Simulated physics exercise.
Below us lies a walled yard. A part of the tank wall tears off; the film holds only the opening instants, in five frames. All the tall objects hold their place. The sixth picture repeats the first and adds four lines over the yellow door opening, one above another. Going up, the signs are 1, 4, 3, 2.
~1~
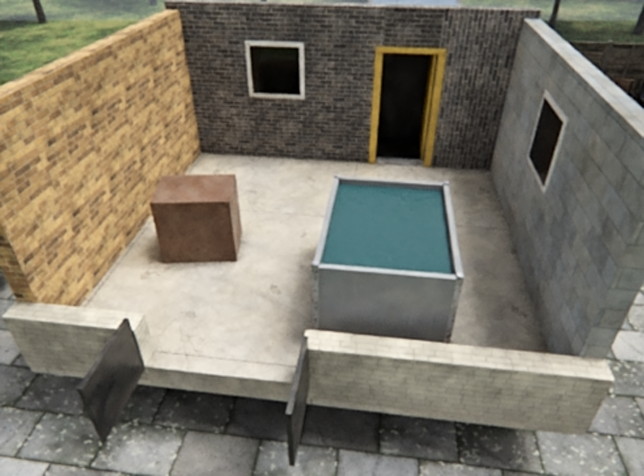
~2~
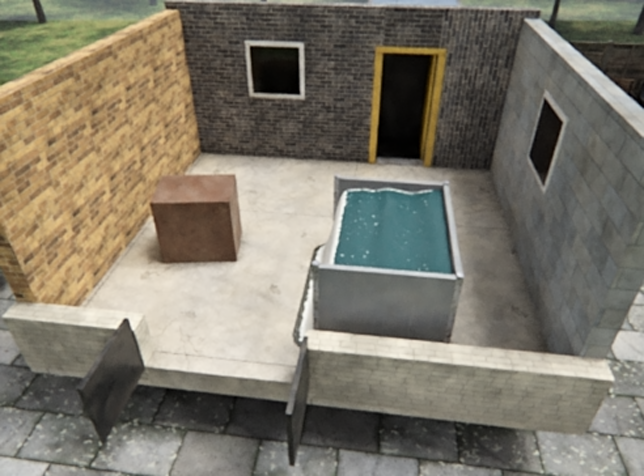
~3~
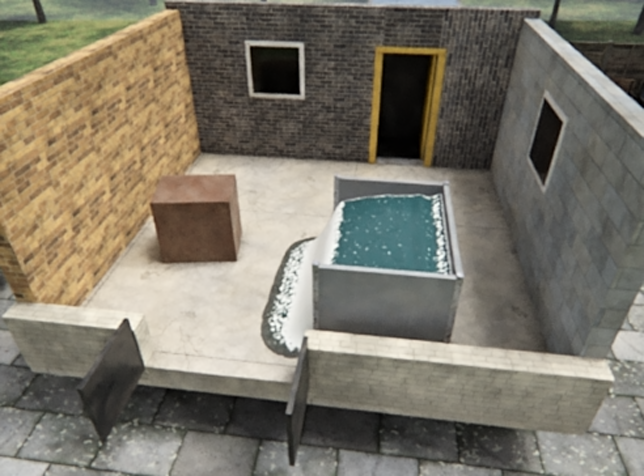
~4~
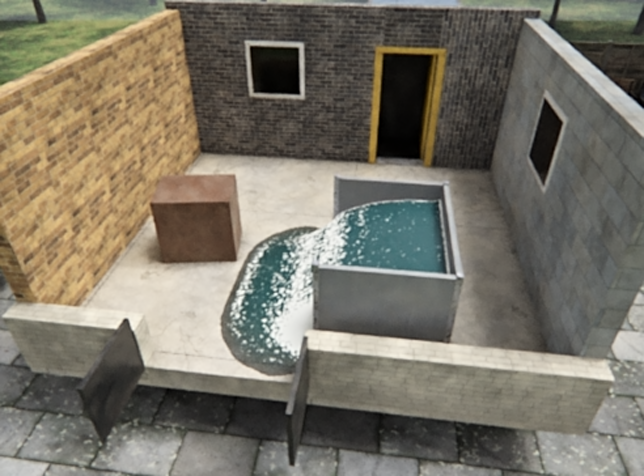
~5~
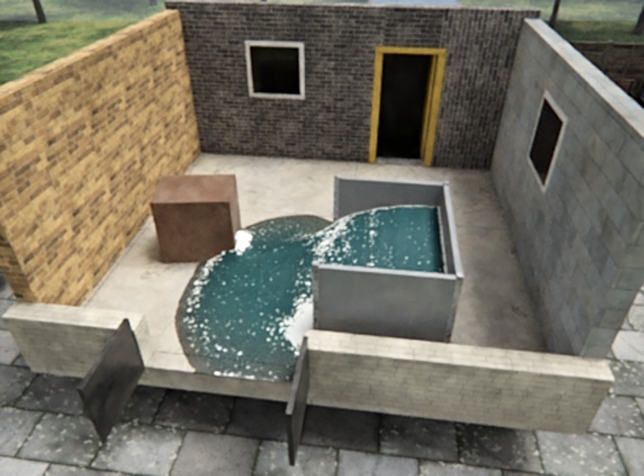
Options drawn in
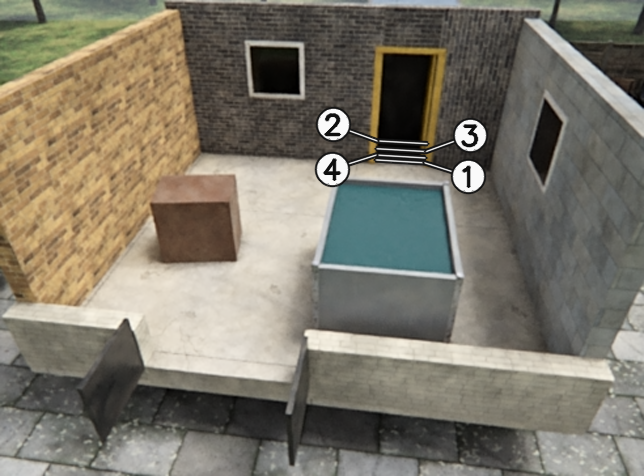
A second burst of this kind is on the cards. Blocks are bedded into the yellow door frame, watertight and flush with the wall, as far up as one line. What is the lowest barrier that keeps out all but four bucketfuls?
1 will do.
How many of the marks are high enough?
All of the four.
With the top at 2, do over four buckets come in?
No, that is safe.
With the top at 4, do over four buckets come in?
No, not at all.
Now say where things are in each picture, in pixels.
Water in the tank at rest, its middle at (388, 225); foot of the yellow doorway at (399, 165); open gate at (223, 318).
Water covers 2 % of the ground and shows as far out as (315, 279).
Water covers 6 % of the ground and shows as far out as (296, 248).
Water covers 11 % of the ground and shows as far out as (290, 231).
Water covers 18 % of the ground and shows as far out as (278, 219).
On the marked copy, 1 at (400, 161); 2 at (402, 142); 3 at (401, 150); 4 at (400, 156); from the bottom up 1, 4, 3, 2.
If 1 is chosen, a splash gets over, under a bucket.
If 2 is chosen, nothing gets over.
If 3 is chosen, nothing gets over.
If 4 is chosen, nothing gets over.
